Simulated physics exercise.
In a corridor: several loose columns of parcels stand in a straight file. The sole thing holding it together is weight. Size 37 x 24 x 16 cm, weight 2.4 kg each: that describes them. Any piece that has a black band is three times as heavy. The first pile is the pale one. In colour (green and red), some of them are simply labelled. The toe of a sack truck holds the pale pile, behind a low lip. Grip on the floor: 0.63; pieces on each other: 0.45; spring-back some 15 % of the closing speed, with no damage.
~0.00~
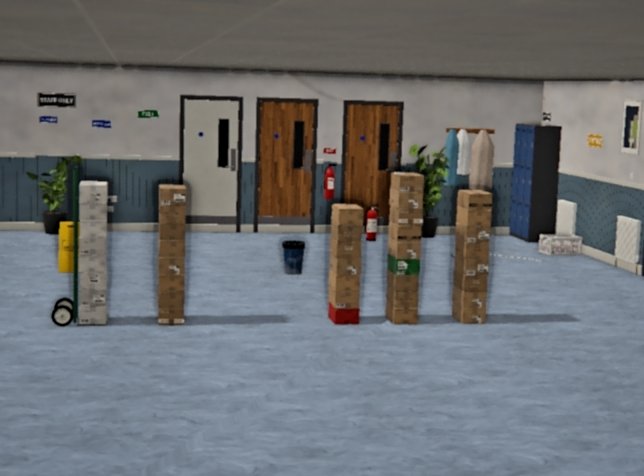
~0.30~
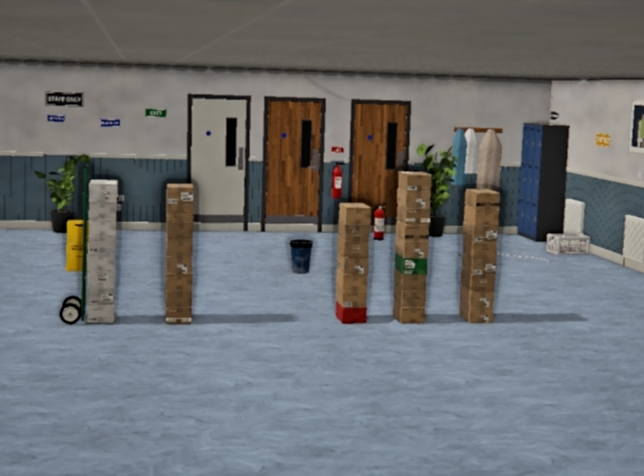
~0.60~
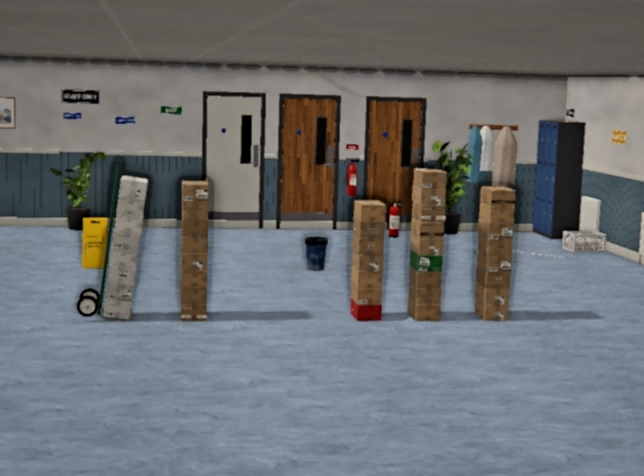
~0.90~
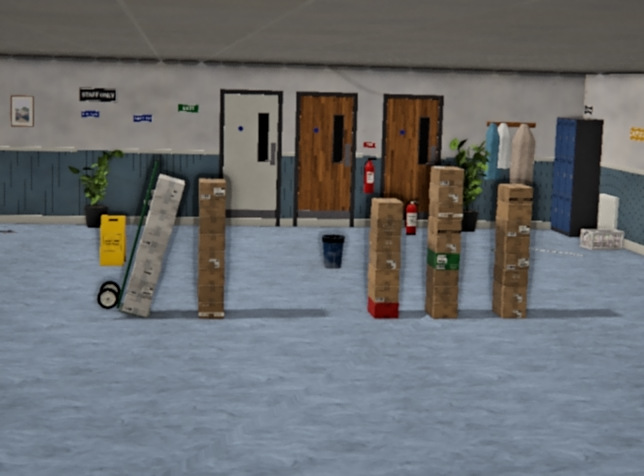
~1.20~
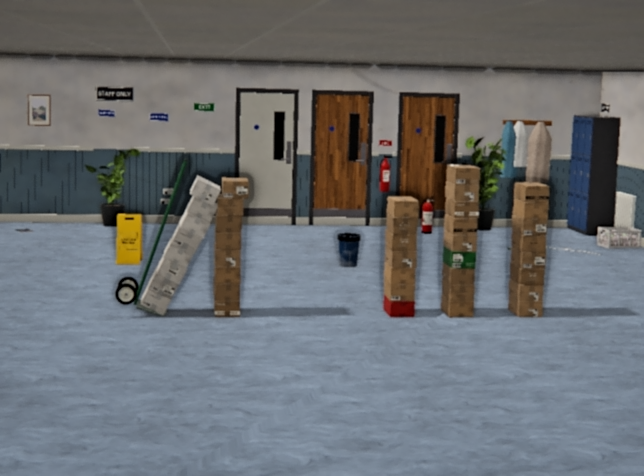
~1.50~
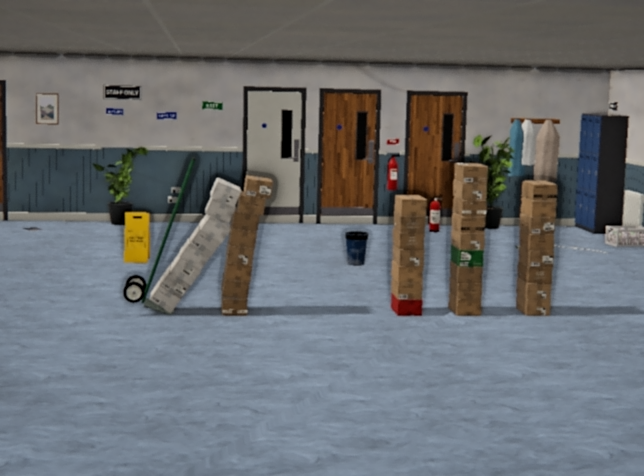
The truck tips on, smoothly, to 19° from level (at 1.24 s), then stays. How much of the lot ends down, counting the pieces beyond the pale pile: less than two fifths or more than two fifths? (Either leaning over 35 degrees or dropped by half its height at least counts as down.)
The count down stops short of two fifths.
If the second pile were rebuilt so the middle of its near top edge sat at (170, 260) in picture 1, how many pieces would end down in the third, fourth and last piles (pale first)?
Pile by pile that makes third 0, fourth 0, last 0.
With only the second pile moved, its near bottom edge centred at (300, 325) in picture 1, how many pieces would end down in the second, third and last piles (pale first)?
Then, pile by pile: Second 0, third 0, last 0.
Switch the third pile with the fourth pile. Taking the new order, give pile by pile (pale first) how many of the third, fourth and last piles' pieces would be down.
Third 0, fourth 0, last 0.
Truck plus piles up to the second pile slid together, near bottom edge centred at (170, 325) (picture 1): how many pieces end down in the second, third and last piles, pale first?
You'd get second 7, third 0 and last 0.
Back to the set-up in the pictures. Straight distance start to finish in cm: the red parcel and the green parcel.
Estimate: Red near 0 cm, green near 0 cm.
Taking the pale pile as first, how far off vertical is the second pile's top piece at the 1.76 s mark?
The top piece is tilted around 20°.
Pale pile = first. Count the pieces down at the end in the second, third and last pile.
Counting each pile, the second has 7, the third 0 and the last 0.
After 1.76 s, 8 of the pale pile down; none of the 32 other parcels down, 7 disturbed.
After 2.04 s, 8 of the pale pile down; 7 of the 32 other parcels down.
After 2.44 s, 8 of the pale pile down; 7 of the 32 other parcels down; red parcel 19 mm from its place.
In the end (3.6 s), 8 of the pale pile down; 7 of the 32 other parcels down; green parcel unmoved; red parcel 20 mm from its place. That is 22 per cent. From the last view, middles, green parcel near (467, 256), red parcel near (408, 304).
